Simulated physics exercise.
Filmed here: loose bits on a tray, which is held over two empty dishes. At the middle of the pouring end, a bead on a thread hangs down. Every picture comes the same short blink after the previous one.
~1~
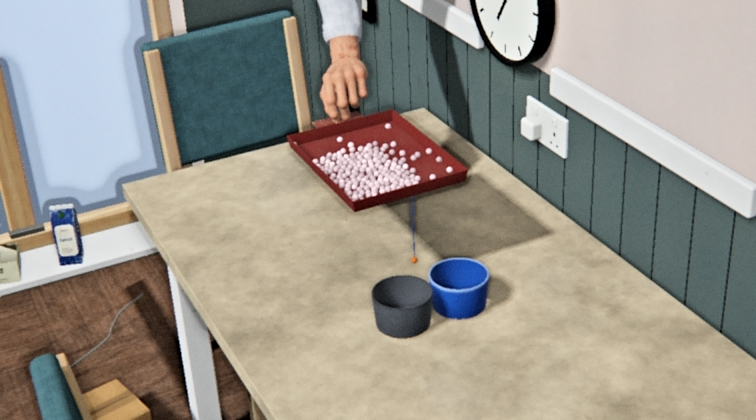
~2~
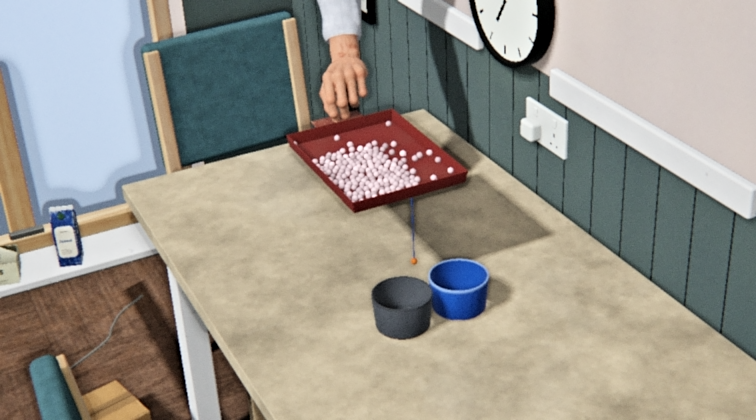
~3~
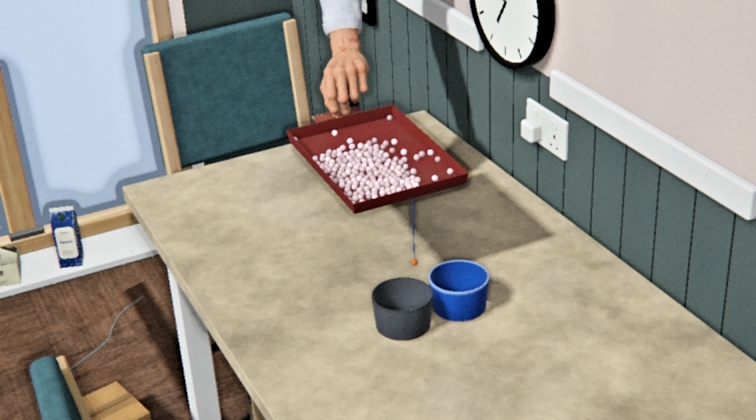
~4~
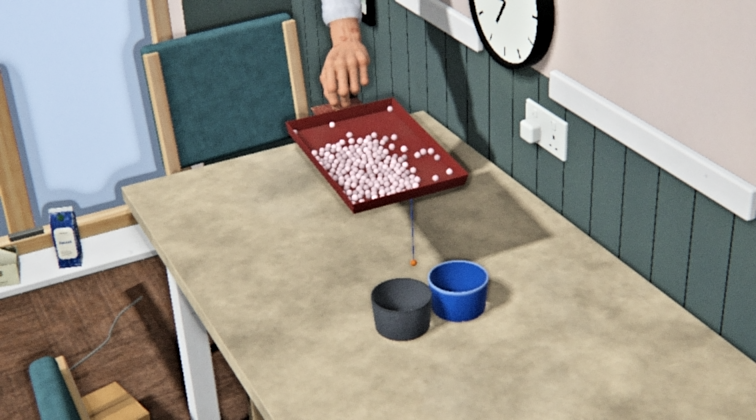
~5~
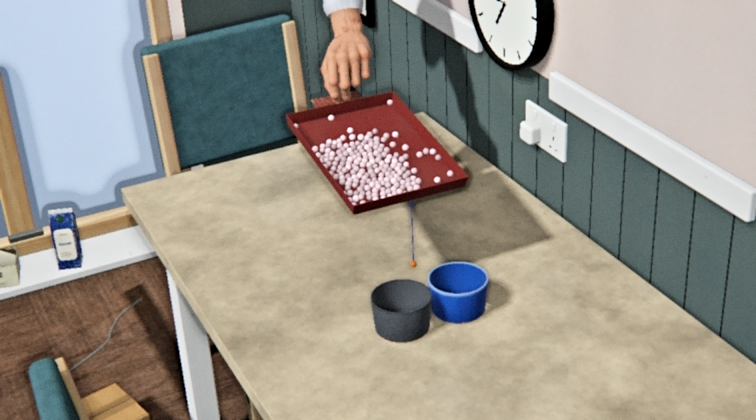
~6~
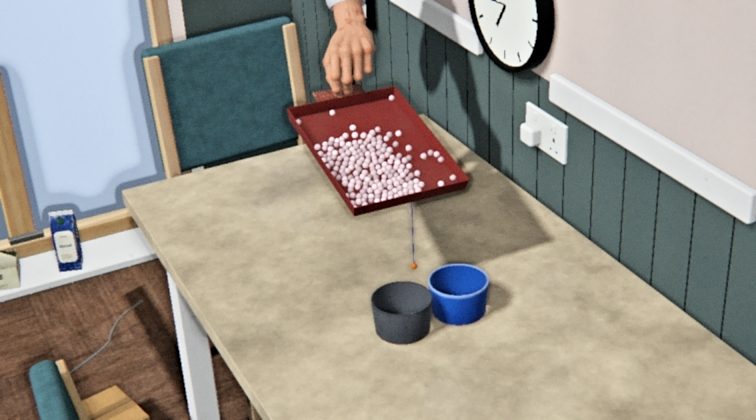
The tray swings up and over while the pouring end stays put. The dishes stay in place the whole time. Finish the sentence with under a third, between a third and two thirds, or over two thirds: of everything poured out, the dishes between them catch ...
Of everything poured out, the dishes between them catch over two thirds.
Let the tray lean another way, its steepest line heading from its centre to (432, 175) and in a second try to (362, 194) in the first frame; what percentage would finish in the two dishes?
First heading 20 %, second heading 20 %.
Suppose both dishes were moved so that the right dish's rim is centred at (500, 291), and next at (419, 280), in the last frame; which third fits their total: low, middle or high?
Try 1 - less than a third; try 2 - less than a third.
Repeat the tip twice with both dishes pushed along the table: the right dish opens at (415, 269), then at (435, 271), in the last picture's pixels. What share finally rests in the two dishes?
Trial 1 about 0 %, trial 2 about 20 %.
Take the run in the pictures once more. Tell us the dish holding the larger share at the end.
Observed: The right-side one.
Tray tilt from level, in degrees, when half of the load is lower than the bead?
About 95 degrees.
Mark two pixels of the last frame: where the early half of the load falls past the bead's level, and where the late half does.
It passes near (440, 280) first and then near (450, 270).
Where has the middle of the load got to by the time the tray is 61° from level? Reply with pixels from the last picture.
Somewhere around pixel (406, 178) in the last picture.
Soon after the last picture, tray tipped steeply; nearly all on the tray; a stray few in the right dish; a stray few outside both; a stray few in the air.
A little later, tray tipped past a quarter turn; a small part on the tray; about a quarter in the left dish; about a third in the right dish; a small part outside both; about a quarter in the air.
Later still, tray tipped past a quarter turn; about a quarter in the left dish; about half in the right dish; about a quarter outside both.
By the end, tray tipped past a quarter turn; about a quarter in the left dish; about half in the right dish; about a quarter outside both.
